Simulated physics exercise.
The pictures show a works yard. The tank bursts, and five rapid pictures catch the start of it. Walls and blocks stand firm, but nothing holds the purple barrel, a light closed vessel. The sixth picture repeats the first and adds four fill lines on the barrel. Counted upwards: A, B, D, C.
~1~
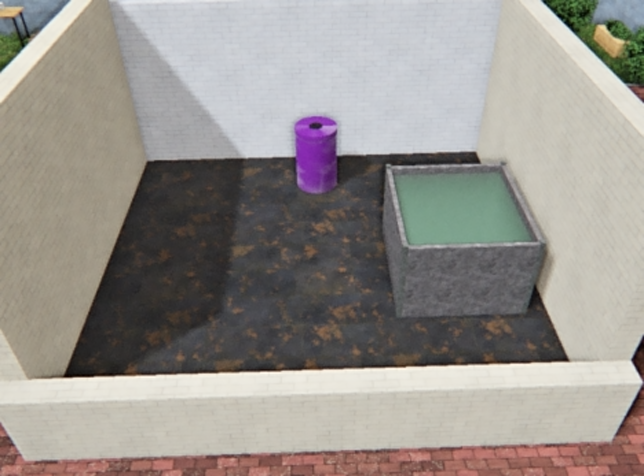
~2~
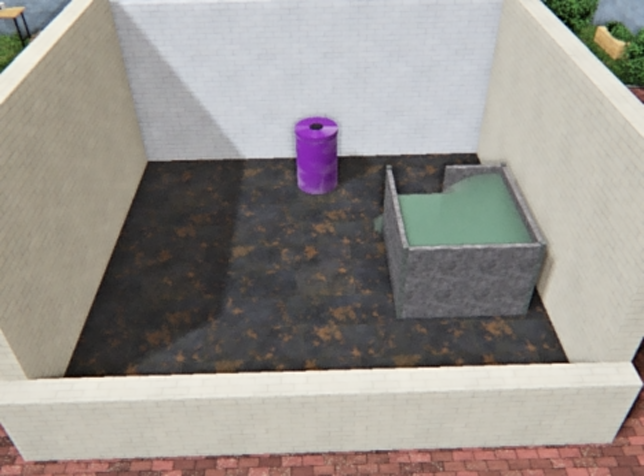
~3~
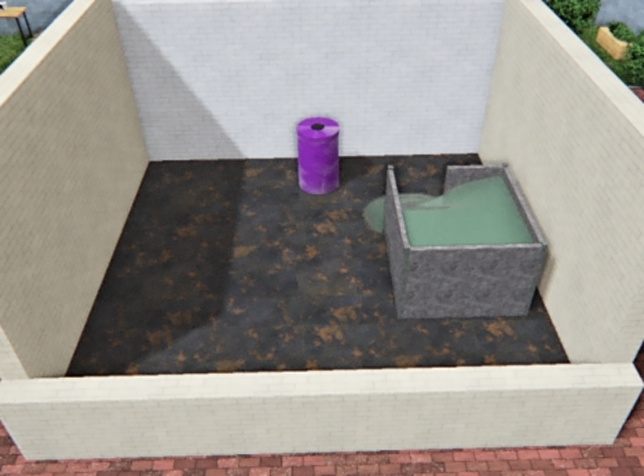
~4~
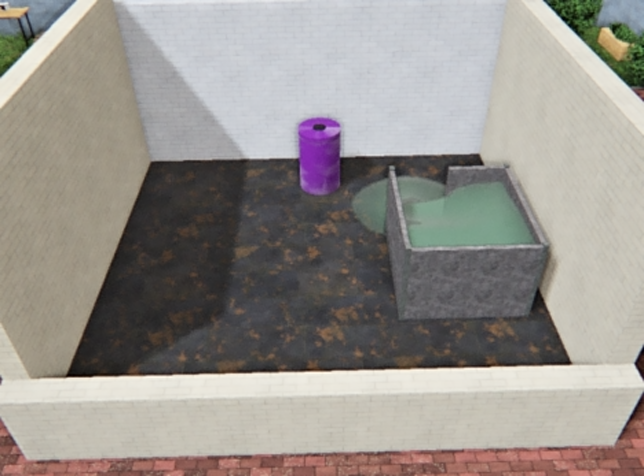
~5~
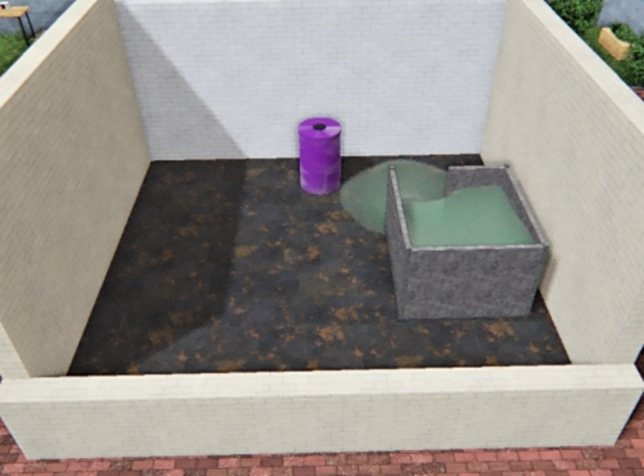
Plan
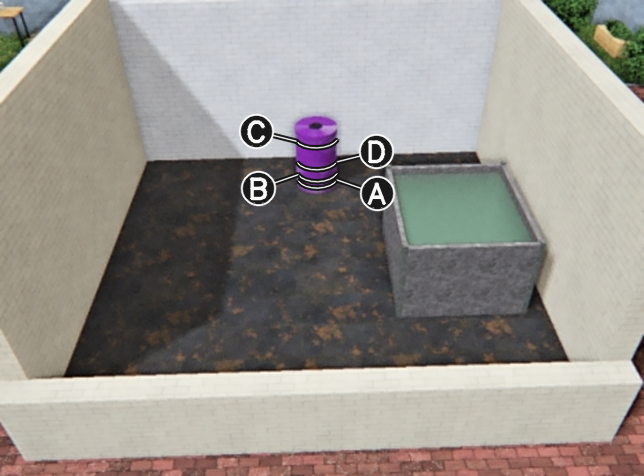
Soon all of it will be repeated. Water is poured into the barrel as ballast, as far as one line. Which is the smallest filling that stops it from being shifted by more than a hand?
Go for D.
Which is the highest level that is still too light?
Here it is level B.
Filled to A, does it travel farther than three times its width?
Yes.
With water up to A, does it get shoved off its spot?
Yes, that goes wrong.
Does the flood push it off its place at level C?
No, that is safe.
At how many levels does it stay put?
Two of them.
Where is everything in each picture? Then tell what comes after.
Lid of the purple barrel at (316, 126); tank full, its middle at (458, 208).
Water covers 2 % of the ground, mostly out of sight from here.
Water covers 4 % of the ground, mostly out of sight from here.
Water covers 7 % of the ground and is seen nearest the barrel at (362, 195).
Lid of the purple barrel at (320, 127); water covers 11 % of the ground and is seen nearest the barrel at (352, 182).
On the marked copy, A at (318, 188); B at (317, 181); C at (316, 147); D at (317, 169); from the bottom up A, B, D, C.
Choosing A, it is pushed about 6 times its own width away.
Choosing B, it is pushed about twice its own width away.
Choosing C, it does not move.
Choosing D, it does not move.
